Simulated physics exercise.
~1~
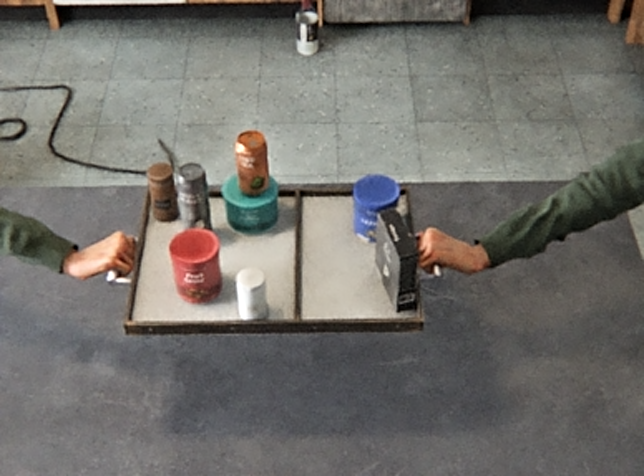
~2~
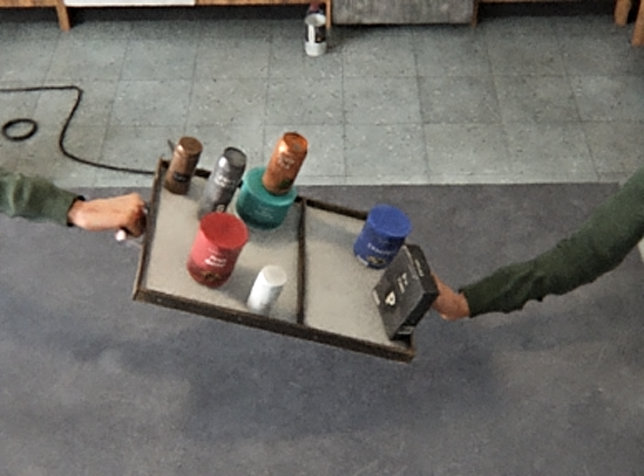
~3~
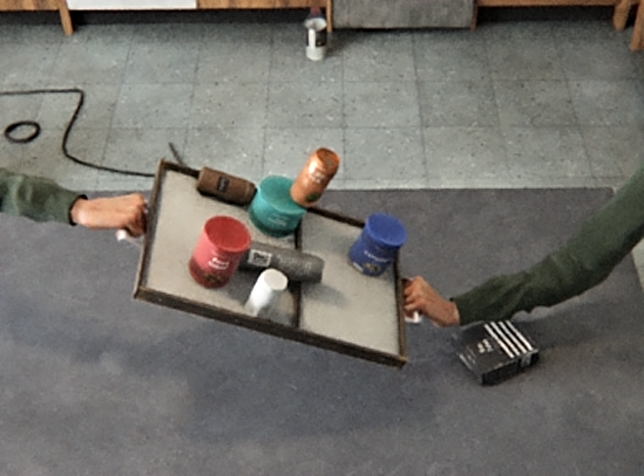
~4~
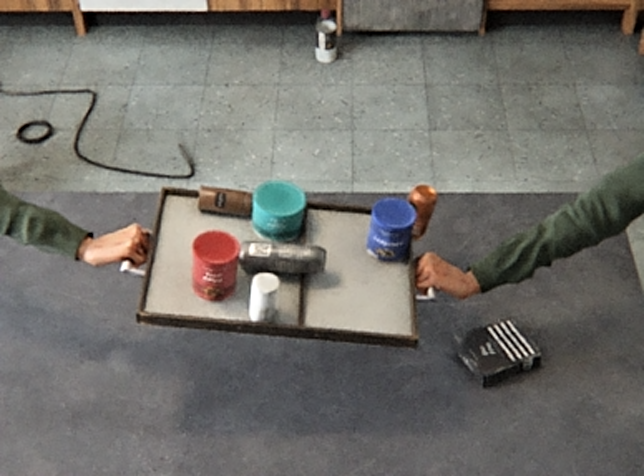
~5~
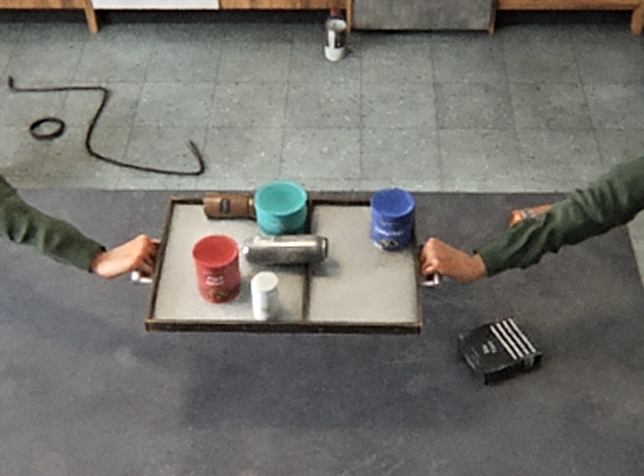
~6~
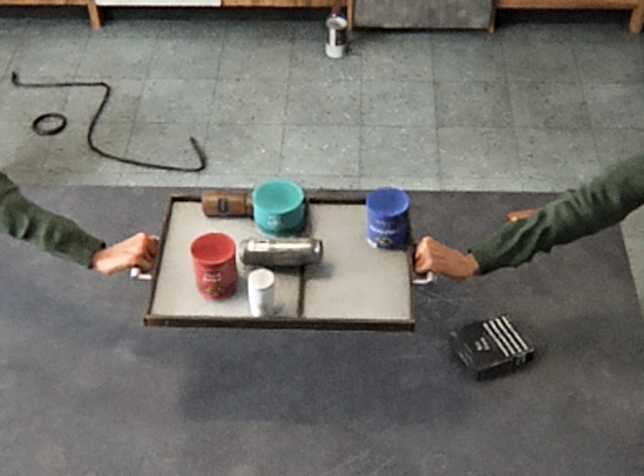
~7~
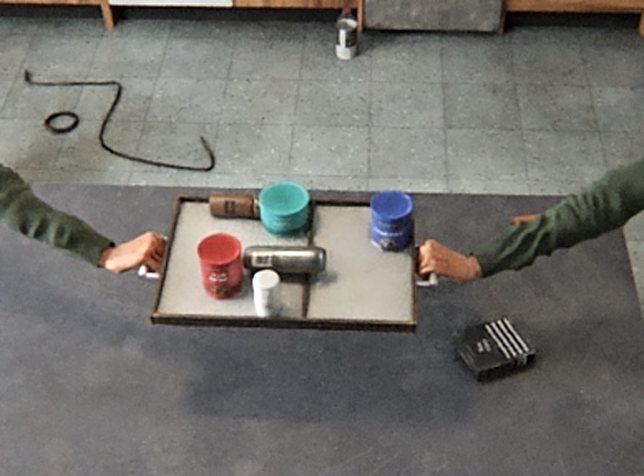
We see two hands tilt a tray of containers down to the right and level it again; a black packet slides off, grey and brown containers topple, and an orange can falls off the right side, leaving the red, turquoise, blue and white ones standing.
